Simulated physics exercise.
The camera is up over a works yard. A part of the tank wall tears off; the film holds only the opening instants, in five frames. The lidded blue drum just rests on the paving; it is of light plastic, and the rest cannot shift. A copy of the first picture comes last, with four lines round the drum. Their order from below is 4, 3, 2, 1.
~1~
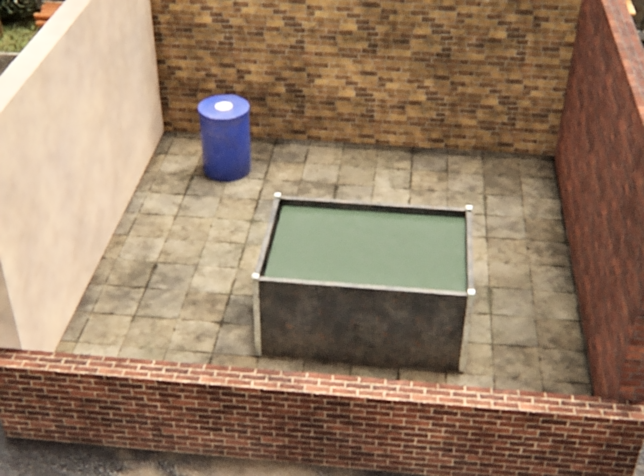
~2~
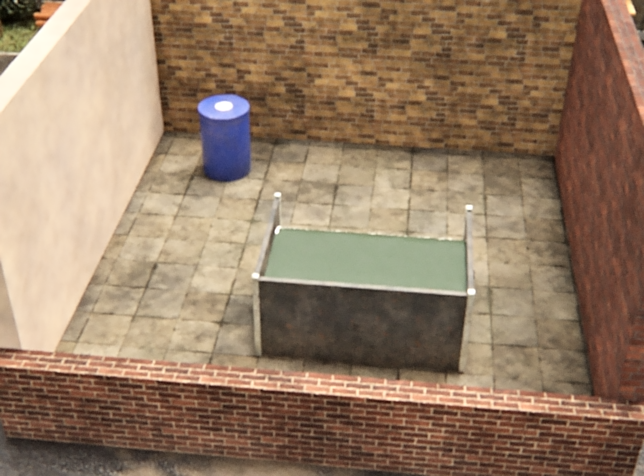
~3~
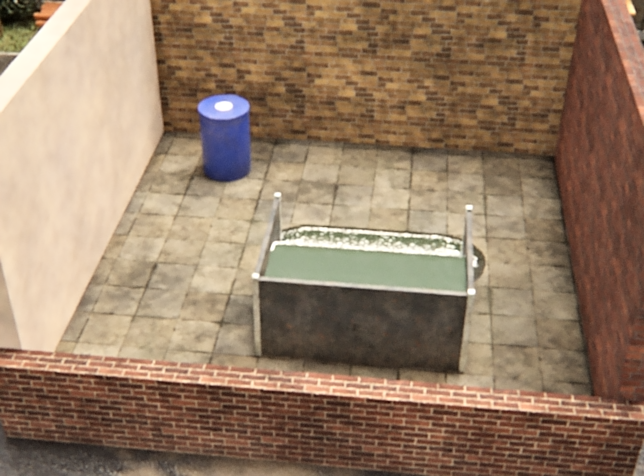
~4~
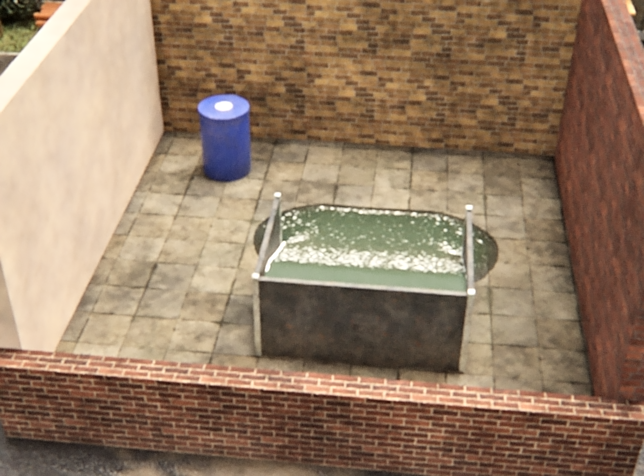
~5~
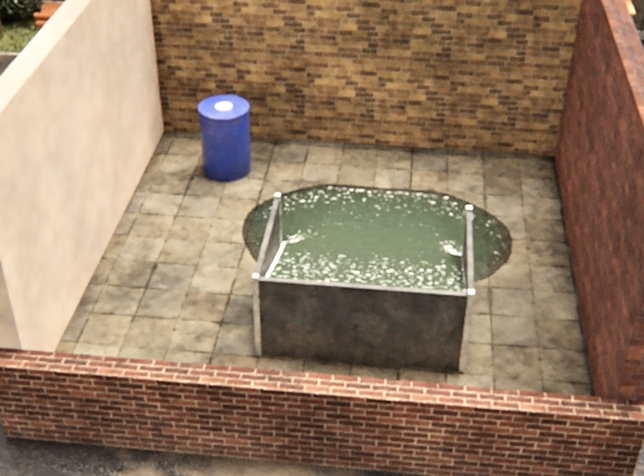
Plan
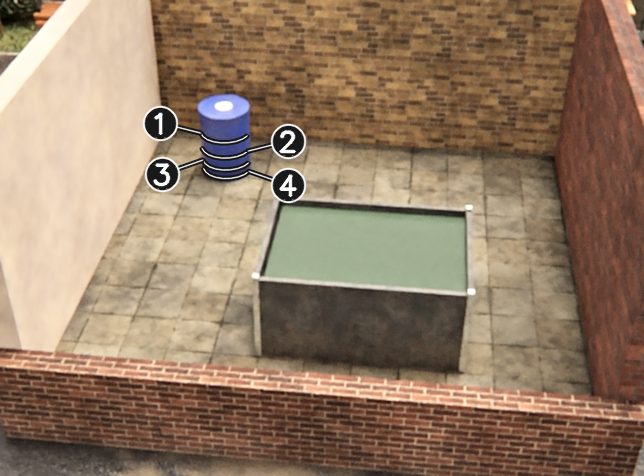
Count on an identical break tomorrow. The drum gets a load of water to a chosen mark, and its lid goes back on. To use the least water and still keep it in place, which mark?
Take 2.
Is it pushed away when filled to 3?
Yes, that goes wrong.
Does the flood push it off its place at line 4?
Yes, it does.
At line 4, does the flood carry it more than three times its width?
Yes, clearly.
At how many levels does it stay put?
Two.
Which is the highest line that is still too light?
3.
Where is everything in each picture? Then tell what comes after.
Lid of the blue drum at (224, 107); tank full, its middle at (367, 249), in the first picture.
Water covers 4 % of the ground, mostly out of sight from here, in the second picture.
Water covers 8 % of the ground, mostly out of sight from here, in the third picture.
In the fourth picture, 13 % of the ground wet, in view closest to the drum at (265, 240).
Lid of the blue drum at (224, 107); 19 % of the ground wet, in view closest to the drum at (263, 208), in the fifth picture.
On the marked copy, 1 at (220, 142); 2 at (221, 158); 3 at (222, 170); 4 at (223, 178); from the bottom up 4, 3, 2, 1.
For line 1, it does not move.
For line 2, it does not move.
For line 3, it is pushed about its own width away.
For line 4, it is pushed about 5 times its own width away.
